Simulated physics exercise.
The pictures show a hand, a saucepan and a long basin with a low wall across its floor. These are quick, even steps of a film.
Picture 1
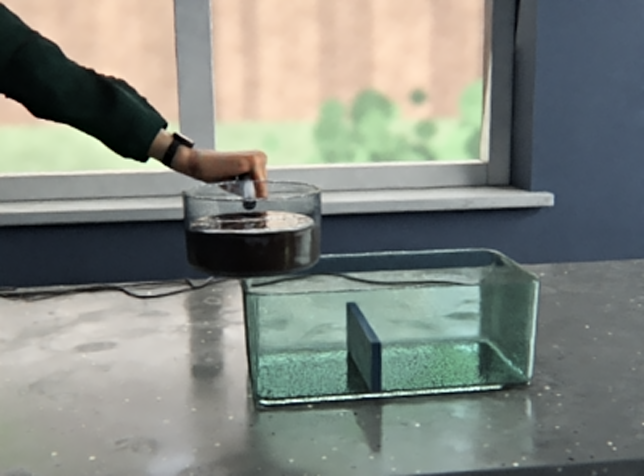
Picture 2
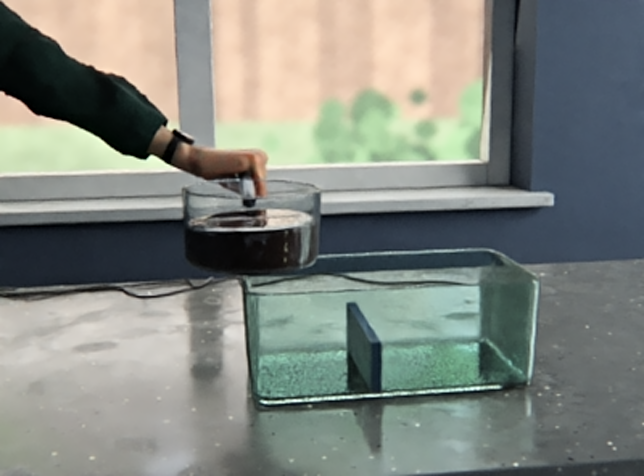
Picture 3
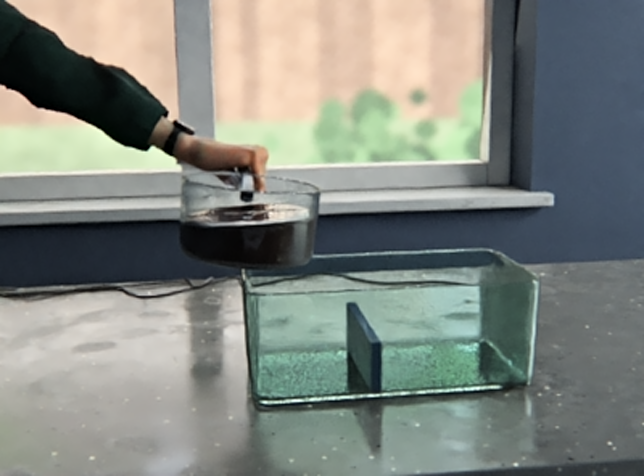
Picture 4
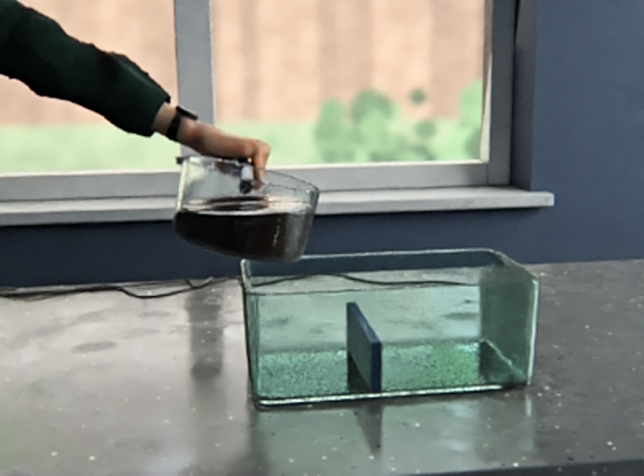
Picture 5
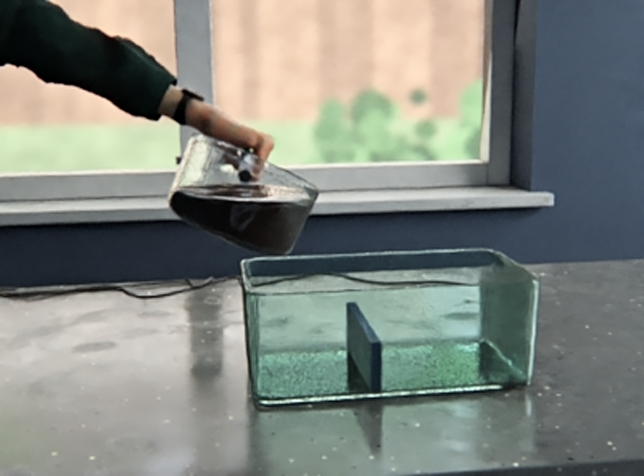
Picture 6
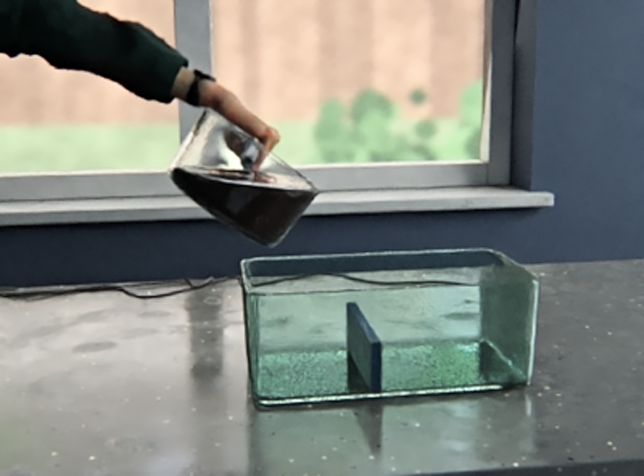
The clip shows a hand holding a clear saucepan of dark liquid above the left part of a greenish glass basin with a low wall inside. The hand steadily tilts the pan to the right, and the liquid shifts toward its lowered side.
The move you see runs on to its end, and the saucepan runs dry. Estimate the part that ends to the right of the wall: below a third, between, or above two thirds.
The share right of the wall is over two thirds.
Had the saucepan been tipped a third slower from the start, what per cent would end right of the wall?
Near 95 %.
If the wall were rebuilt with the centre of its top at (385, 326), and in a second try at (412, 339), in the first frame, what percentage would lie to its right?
The first gives 80 %, the second 45 %.
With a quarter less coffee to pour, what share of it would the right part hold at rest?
About 95 per cent.
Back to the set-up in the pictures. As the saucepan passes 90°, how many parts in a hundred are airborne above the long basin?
Roughly 45 in a hundred.
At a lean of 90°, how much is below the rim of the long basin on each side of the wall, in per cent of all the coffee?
Left: 0 %. Right: 10 %.
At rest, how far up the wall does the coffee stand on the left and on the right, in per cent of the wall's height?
Some 0 per cent left and 40 right.
A moment on, the saucepan is tipped on its side and 43 per cent is still to pour, 1 is left of the wall and 9 right of it.
Next, the saucepan is tipped right over and 8 per cent is still to pour, 1 is left of the wall and 77 right of it.
Then the saucepan is tipped right over and 1 per cent is still to pour, 5 is left of the wall and 89 right of it.
Later the saucepan is tipped right over and 0 per cent is still to pour, 6 is left of the wall and 91 right of it.
At rest 6 per cent lies left of the wall, 91 right of it and 3 outside.
